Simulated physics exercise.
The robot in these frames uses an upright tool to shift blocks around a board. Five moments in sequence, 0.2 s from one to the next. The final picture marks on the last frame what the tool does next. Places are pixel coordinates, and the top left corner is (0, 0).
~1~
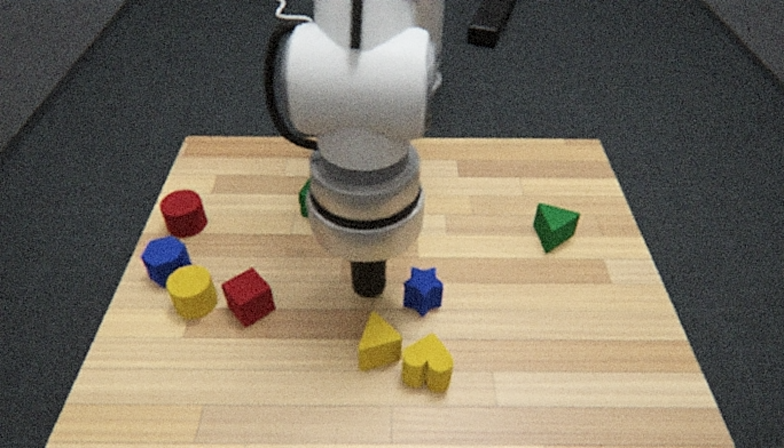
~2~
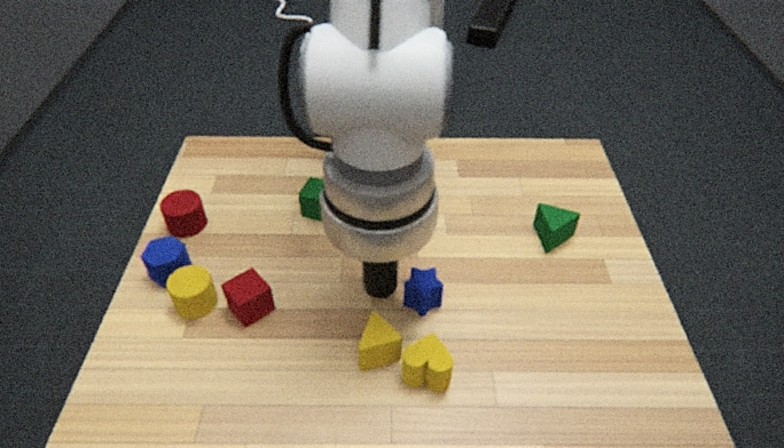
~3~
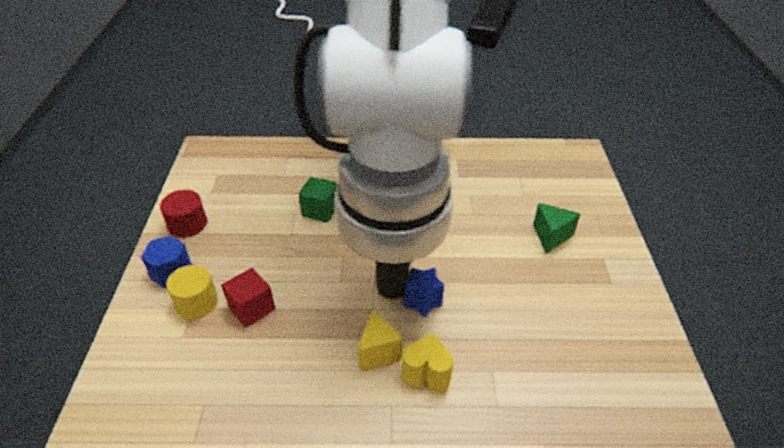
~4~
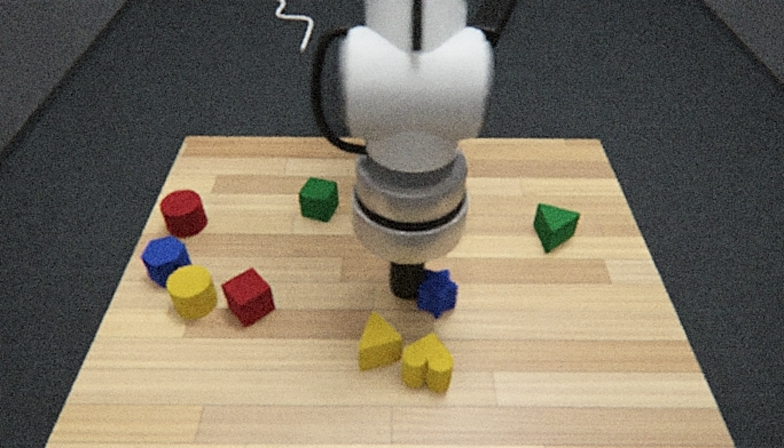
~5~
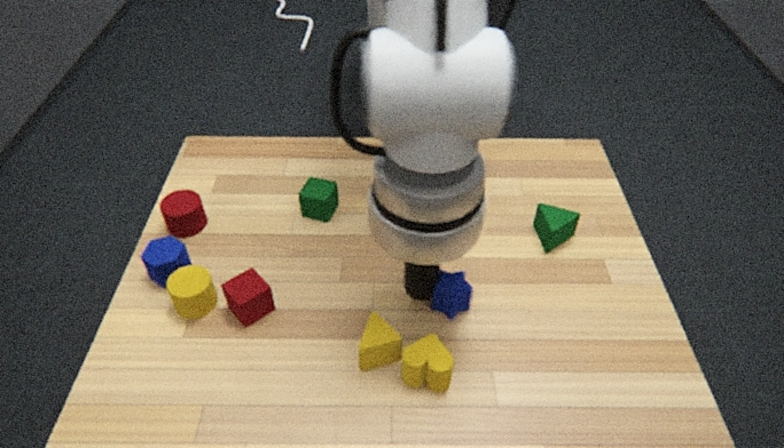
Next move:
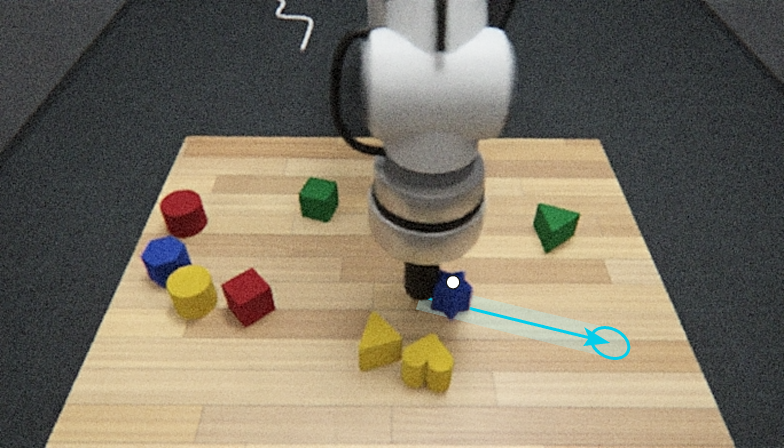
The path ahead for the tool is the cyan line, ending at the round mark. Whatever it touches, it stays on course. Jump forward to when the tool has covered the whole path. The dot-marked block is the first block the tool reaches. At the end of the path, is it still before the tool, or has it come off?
By the time the path ends, the dot-marked block is still sitting right in front of the tool.
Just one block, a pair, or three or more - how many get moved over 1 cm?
I think only one will be displaced.
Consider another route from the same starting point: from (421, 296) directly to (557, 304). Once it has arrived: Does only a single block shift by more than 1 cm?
Short answer: Yes.
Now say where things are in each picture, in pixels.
Tool's lower end at (369, 286); yellow heart block at (429, 353); blue star at (424, 279), in the first picture.
Tool at (380, 287); blocks still, in the second picture.
Tool at (393, 287); blocks still, in the third picture.
Tool at (406, 288); blue star at (438, 281), in the fourth picture.
Tool at (421, 288); yellow heart block at (429, 353); blue star at (453, 282), in the fifth picture.
Drawn move, straight from (421, 296) to (610, 343); the dot is on the blue star.
What follows on the original path. One third of the way, tool at (483, 304); blue star at (519, 298).
Two thirds of the way, tool at (548, 320); blue star at (588, 315).
At the end, tool at (614, 335); yellow heart block still; blue star at (657, 331).
